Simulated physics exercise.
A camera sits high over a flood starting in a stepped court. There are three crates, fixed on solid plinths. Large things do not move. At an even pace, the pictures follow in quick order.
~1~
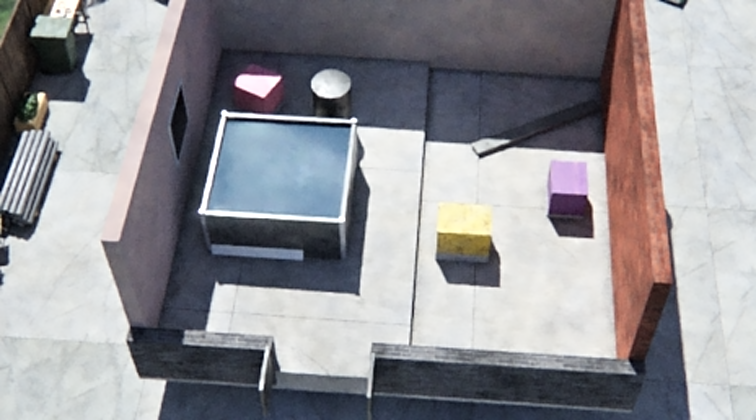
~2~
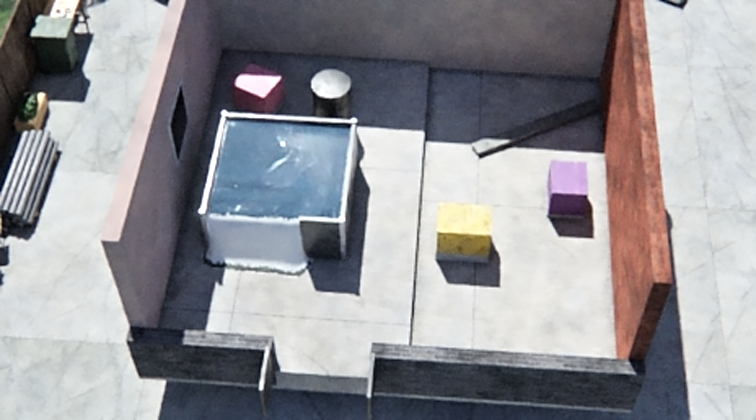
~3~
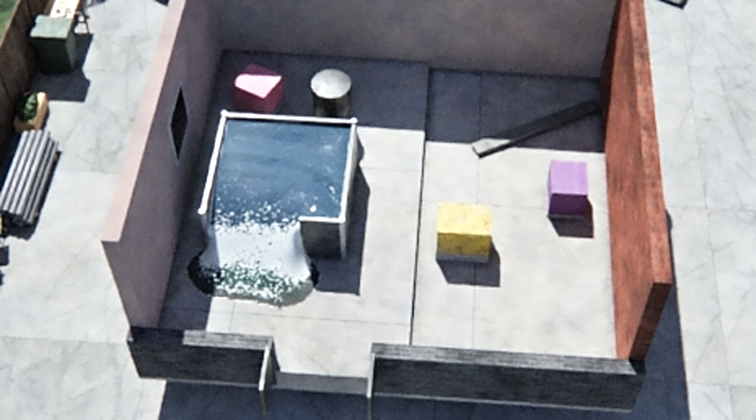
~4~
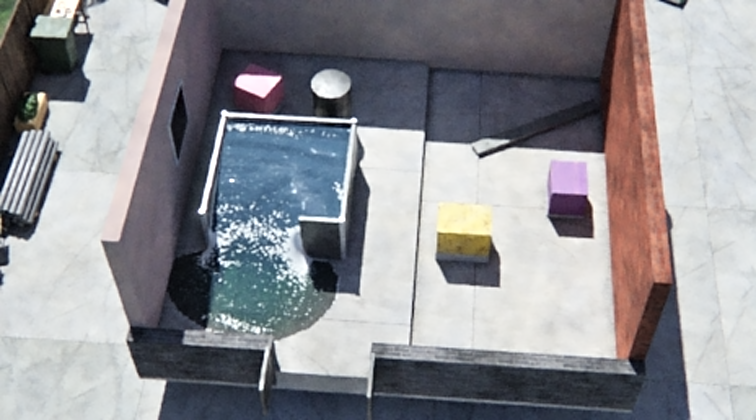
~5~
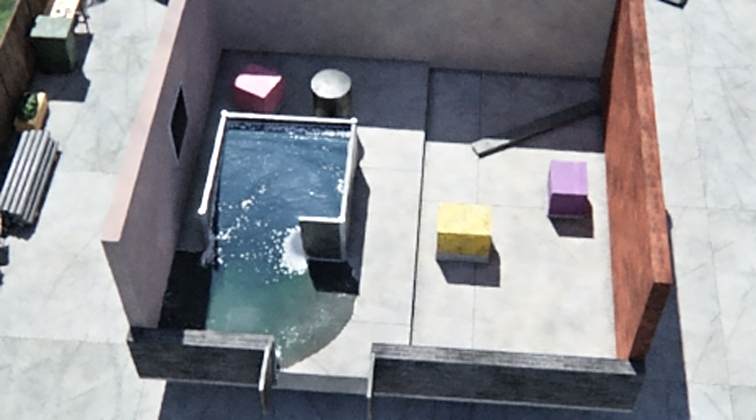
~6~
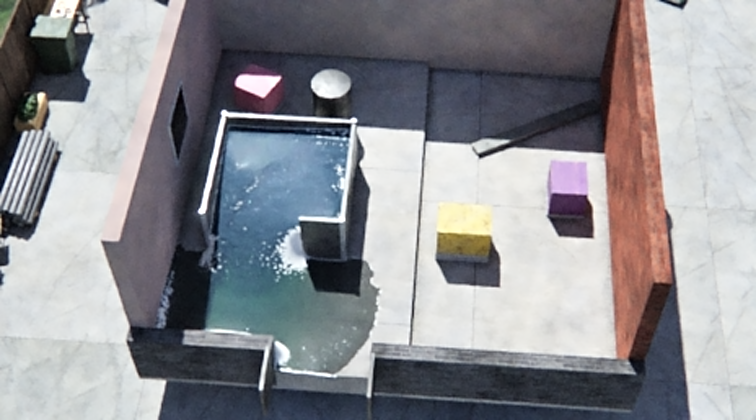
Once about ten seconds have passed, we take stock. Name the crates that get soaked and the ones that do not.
In order: The yellow crate avoids any dampness from the water; the purple crate gets dampened by the water; the pink crate gets dampened by the water.
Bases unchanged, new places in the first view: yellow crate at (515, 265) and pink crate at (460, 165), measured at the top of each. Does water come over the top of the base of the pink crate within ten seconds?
Result for pink: Overtopped.
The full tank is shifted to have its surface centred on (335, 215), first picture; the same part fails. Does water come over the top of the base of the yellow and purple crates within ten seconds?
Yellow untouched, purple untouched.
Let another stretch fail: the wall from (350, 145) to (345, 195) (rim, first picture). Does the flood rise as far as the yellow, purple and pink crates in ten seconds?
Yellow gets drenched, purple gets drenched, pink stays untouched.
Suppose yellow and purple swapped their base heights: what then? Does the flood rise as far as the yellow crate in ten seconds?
One by one: Yellow is soaked.
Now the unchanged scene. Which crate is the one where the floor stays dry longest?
I'd name the crate marked purple.
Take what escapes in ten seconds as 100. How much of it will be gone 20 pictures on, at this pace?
About 60 %.
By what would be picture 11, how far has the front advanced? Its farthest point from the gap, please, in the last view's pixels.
Look around (458, 375).
A moment on, water covers 15 % of the floor; the yellow crate not reached, the purple crate not reached, the pink crate not reached.
Next, water covers 20 % of the floor; the yellow crate not reached, the purple crate not reached, the pink crate not reached.
Then, water covers 45 % of the floor; the yellow crate water round its plinth, the purple crate not reached, the pink crate water round its plinth.
Later, water covers 80 % of the floor; the yellow crate water round its plinth, the purple crate water round its plinth, the pink crate water round its plinth.
In the end, water covers 90 % of the floor; the yellow crate stayed above the water, the purple crate was topped, the pink crate was topped.
